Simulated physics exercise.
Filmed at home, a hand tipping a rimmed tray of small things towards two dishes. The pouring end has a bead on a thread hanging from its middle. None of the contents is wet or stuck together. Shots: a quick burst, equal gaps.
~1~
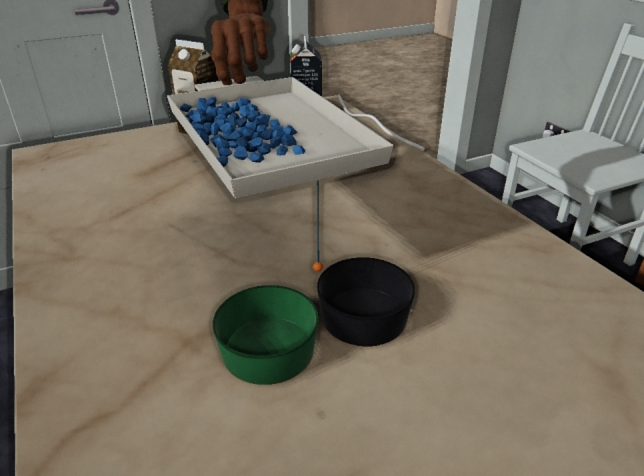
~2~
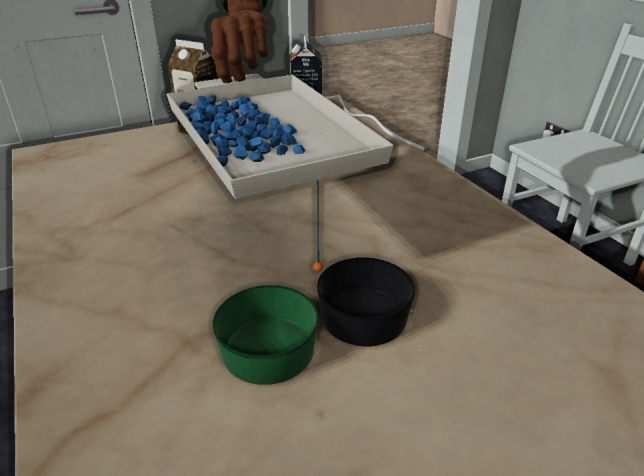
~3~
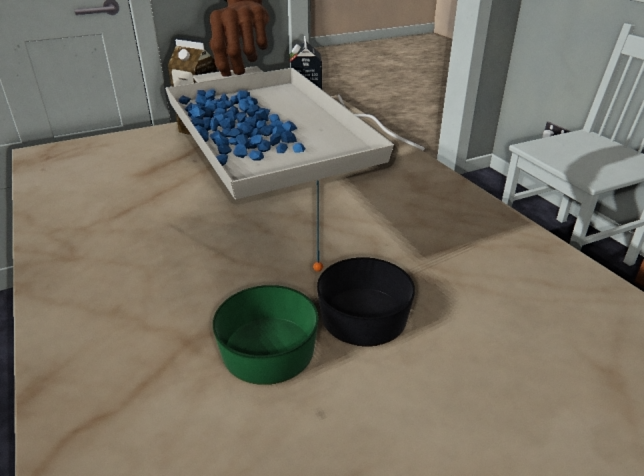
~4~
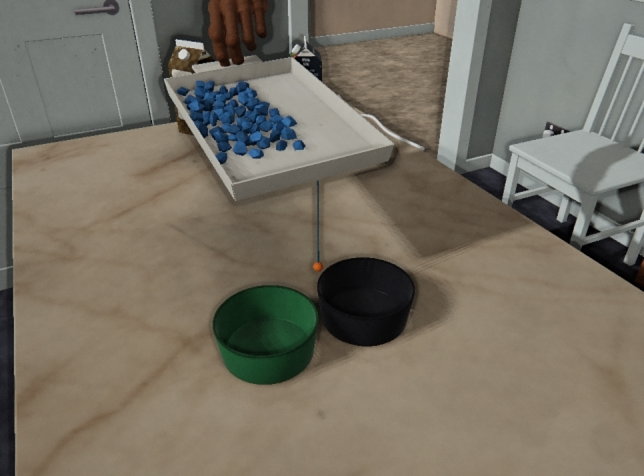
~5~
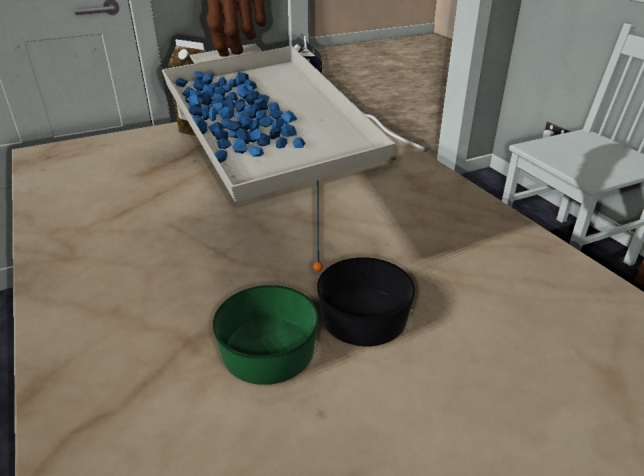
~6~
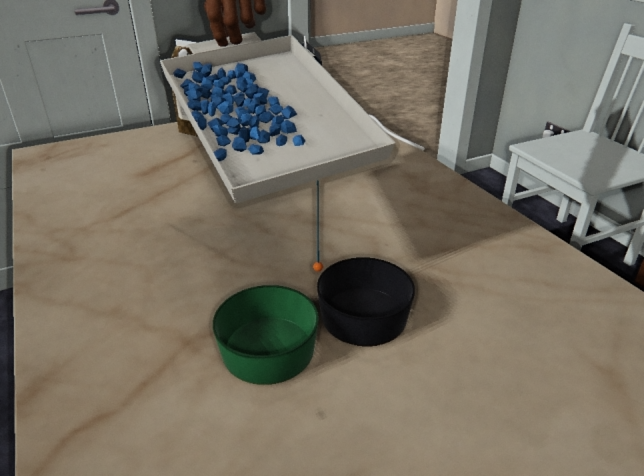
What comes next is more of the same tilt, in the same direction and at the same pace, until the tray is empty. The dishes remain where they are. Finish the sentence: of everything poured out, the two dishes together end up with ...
They end up with the majority of it.
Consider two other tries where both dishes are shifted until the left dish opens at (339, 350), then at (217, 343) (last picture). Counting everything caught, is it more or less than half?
Placing 1: A minority of it. Placing 2: A majority of it.
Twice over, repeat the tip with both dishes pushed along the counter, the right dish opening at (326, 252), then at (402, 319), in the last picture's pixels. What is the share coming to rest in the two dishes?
Roughly 0% on the first try and 10% on the second.
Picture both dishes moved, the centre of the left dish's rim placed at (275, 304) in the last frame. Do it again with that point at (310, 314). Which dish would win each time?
In the first position the left of the two, in the second the left of the two.
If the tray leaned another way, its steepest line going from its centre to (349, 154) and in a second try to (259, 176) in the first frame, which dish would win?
1: The dish to the right. 2: The dish to the left.
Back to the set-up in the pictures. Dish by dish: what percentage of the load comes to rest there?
Per cent held at the end: Left dish 80, right dish 10.
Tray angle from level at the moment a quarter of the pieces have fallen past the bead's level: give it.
105°, roughly.
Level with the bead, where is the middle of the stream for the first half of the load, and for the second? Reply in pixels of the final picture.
For the early half I get (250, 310), and for the late half (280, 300).
Shortly afterwards, tray tipped steeply; the whole lot on the tray.
Next, tray tipped right over; the bulk on the tray; a little in the left dish; only a few outside both.
Some moments later, tray tipped past a quarter turn; the bulk in the left dish; a little in the right dish; a little outside both.
In the end, tray tipped past a quarter turn; the bulk in the left dish; a little in the right dish; a little outside both.
